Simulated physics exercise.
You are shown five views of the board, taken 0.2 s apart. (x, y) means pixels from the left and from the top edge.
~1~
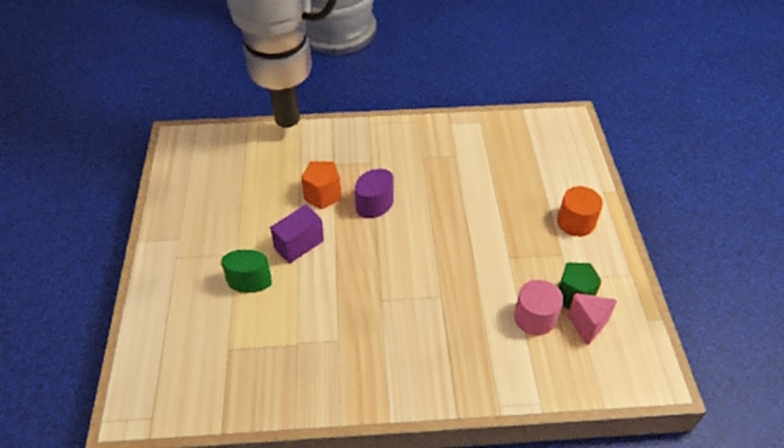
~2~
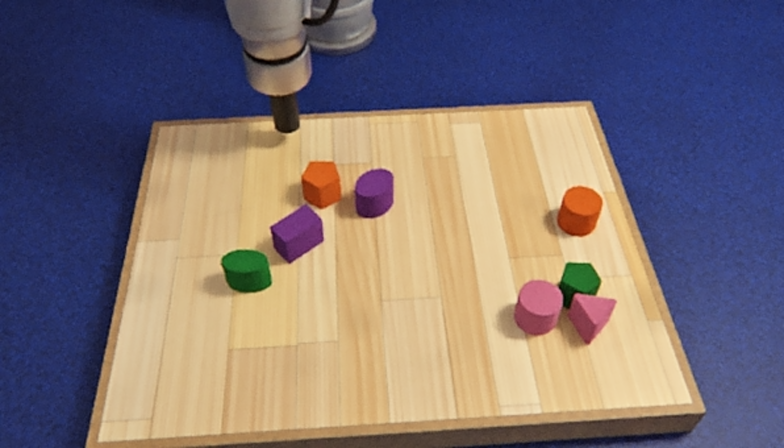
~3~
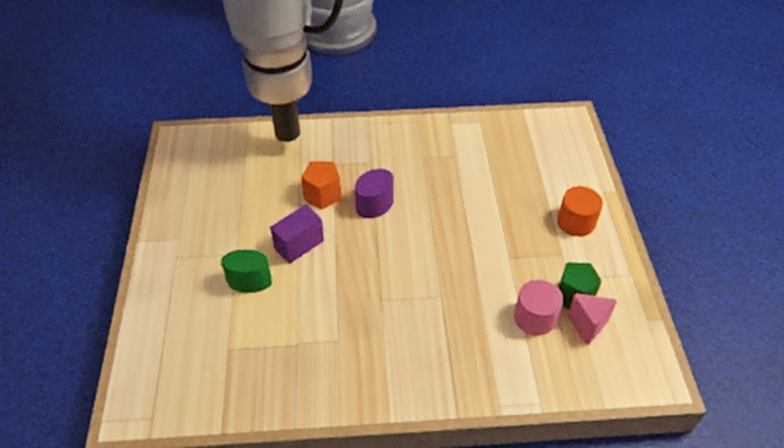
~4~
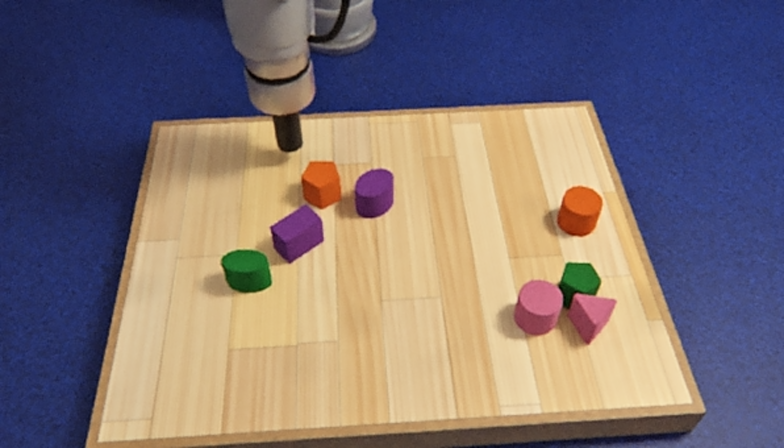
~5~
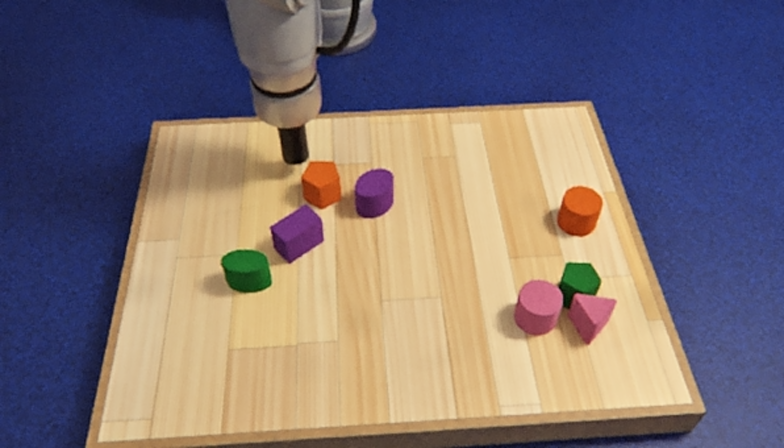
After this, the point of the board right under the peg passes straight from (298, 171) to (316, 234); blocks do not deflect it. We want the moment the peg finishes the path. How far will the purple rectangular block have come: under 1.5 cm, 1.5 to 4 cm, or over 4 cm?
That one ends up 1.5 to 4 cm from where it is now.
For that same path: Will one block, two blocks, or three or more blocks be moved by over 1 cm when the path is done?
My answer is two.
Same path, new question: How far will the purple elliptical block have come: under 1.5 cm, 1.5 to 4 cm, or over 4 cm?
Verdict: Less than 1.5 cm.
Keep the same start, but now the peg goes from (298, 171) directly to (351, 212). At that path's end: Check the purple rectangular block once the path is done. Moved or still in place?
It is still on its spot.
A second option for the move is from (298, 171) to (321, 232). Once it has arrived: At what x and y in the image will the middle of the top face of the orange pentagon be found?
Its top face will be centred at roughly (348, 199).
What follows on the original path. Halfway along, peg at (305, 187); orange pentagon at (335, 183), turned 20° anticlockwise.
At the end, peg at (314, 220); green elliptical block still; purple rectangular block at (293, 238), turned 30° clockwise; orange pentagon at (340, 189), turned 40° anticlockwise; purple elliptical block at (379, 182).
